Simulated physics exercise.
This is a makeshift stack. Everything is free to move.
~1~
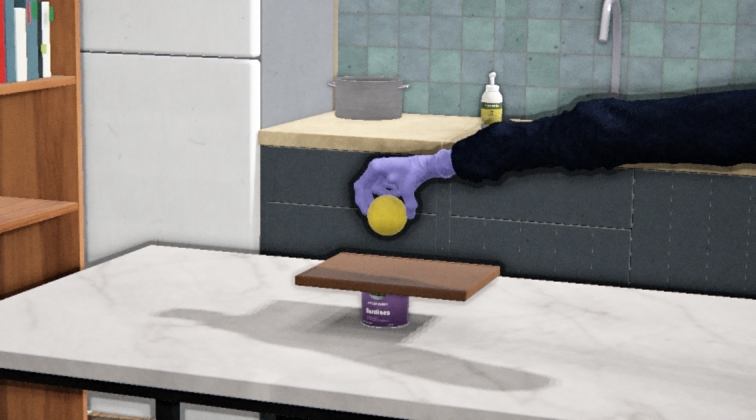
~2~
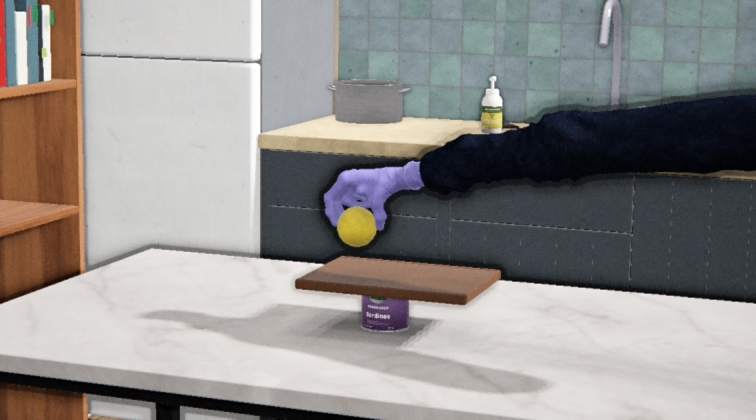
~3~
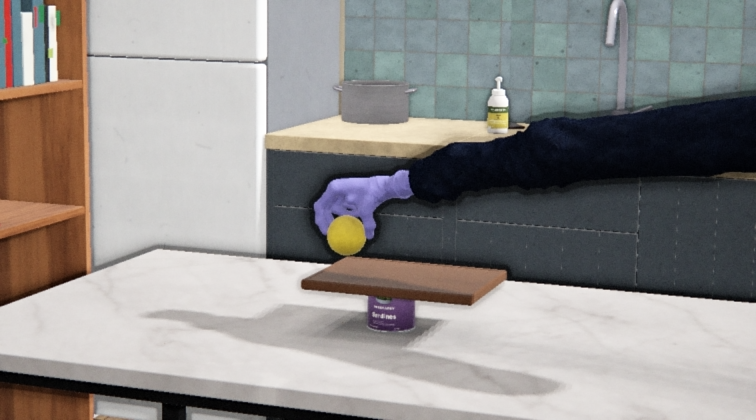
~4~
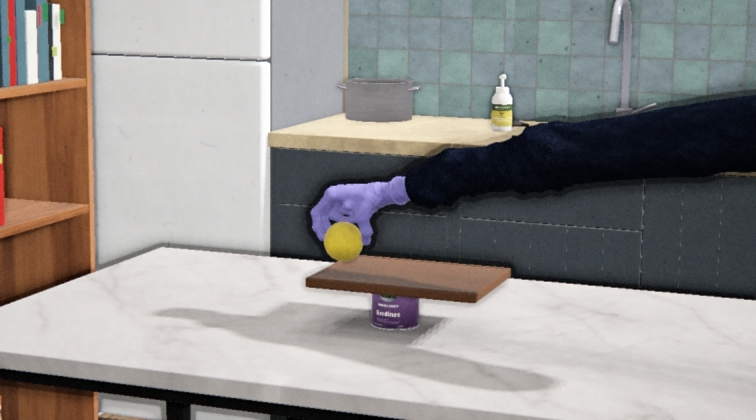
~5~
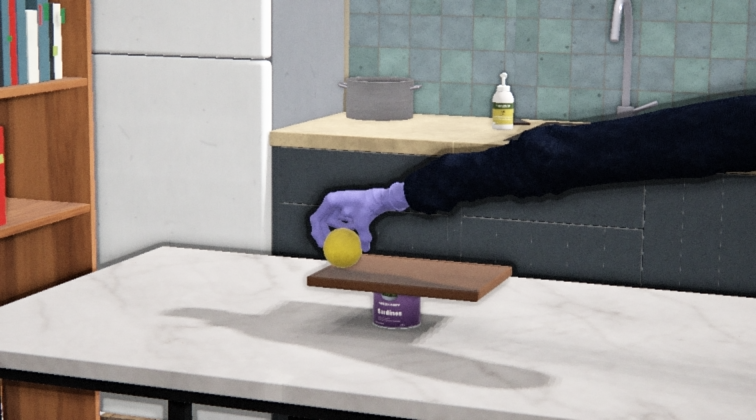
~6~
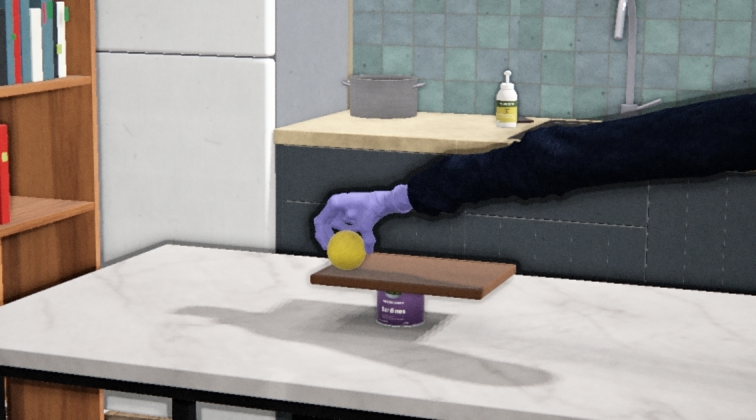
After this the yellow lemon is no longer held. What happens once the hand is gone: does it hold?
It stays up.
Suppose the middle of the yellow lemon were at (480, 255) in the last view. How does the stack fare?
Then it loses its balance.
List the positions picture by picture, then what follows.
In the first frame, on its way; yellow lemon (387, 215); brown lid (399, 275).
In the second frame, on its way; yellow lemon (357, 227); brown lid (400, 279).
In the third frame, on its way; yellow lemon (347, 235); brown lid (406, 280).
In the fourth frame, on its way; yellow lemon (344, 242); brown lid (410, 277).
In the fifth frame, on its way; yellow lemon (343, 248); brown lid (411, 276).
In the sixth frame, in place under the hand; yellow lemon (347, 250); brown lid (415, 274).
Then, 0.20 s later than the last frame, all is still.
Then, 0.40 s later than the last frame, yellow lemon resting near (347, 251).
When it is over, all 3 as before. End places, in pixels of the last picture, yellow lemon near (347, 251). The stack keeps its balance.
